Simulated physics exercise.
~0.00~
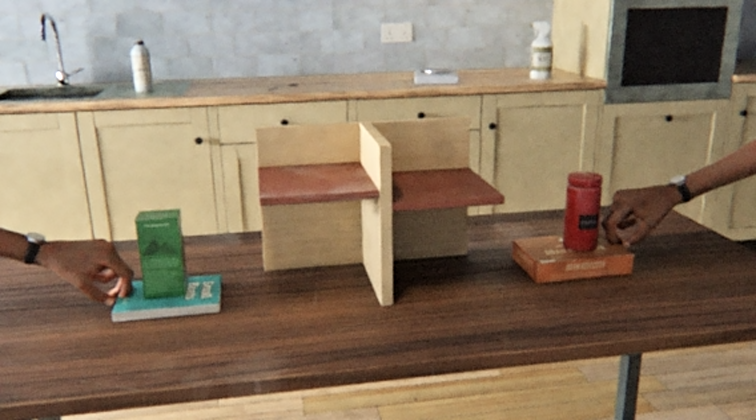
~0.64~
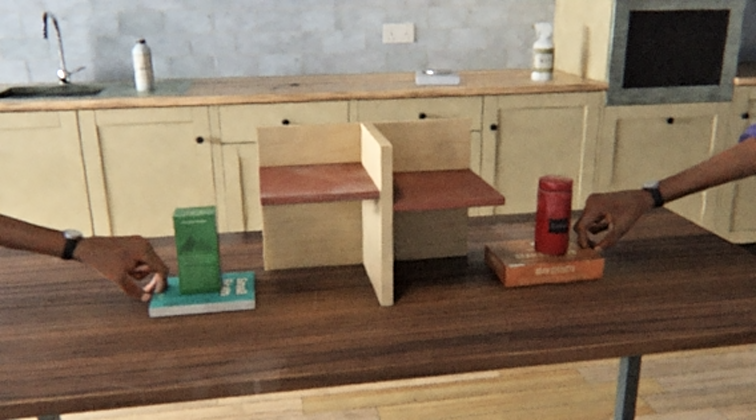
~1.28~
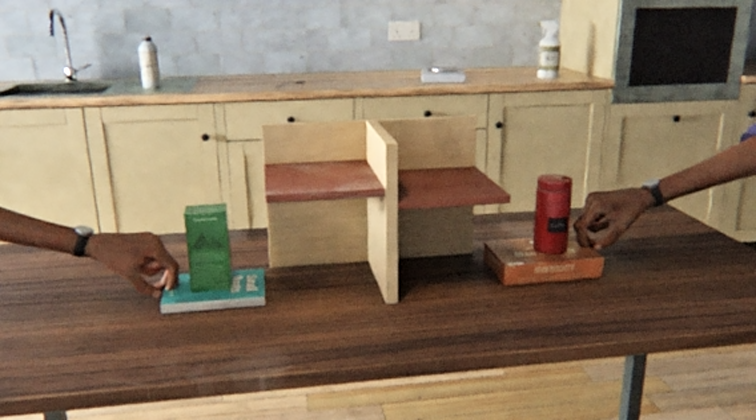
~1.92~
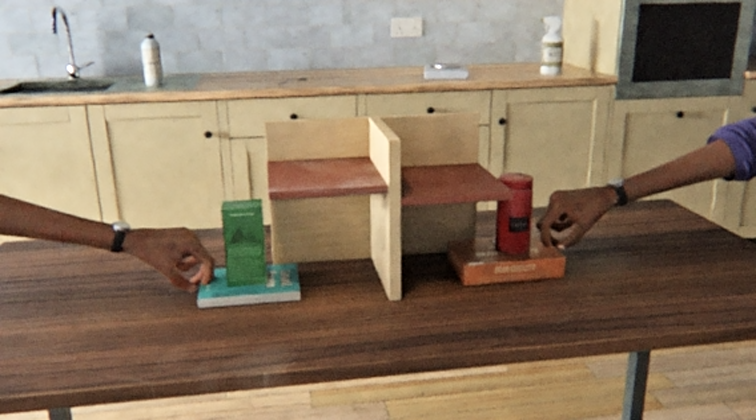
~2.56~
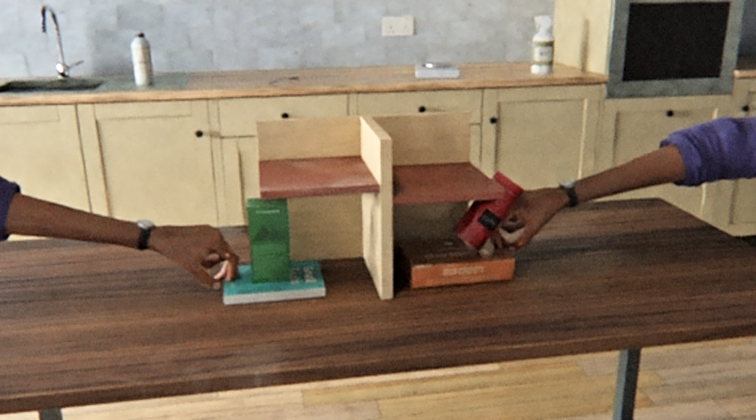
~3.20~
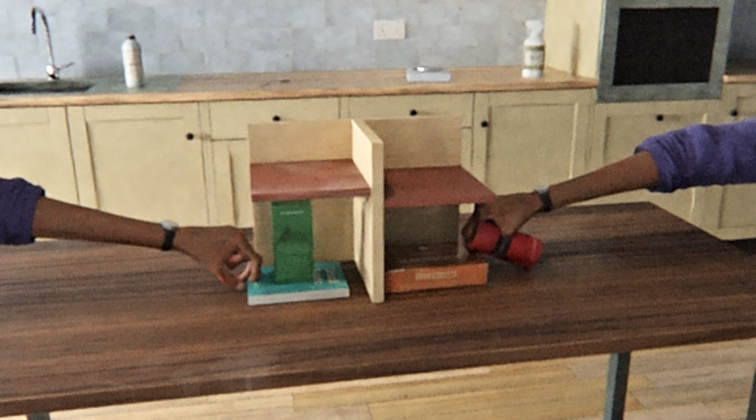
Two hands sliding books under low shelves, the green carton passing beneath while the red jar hits the shelf and tips over.
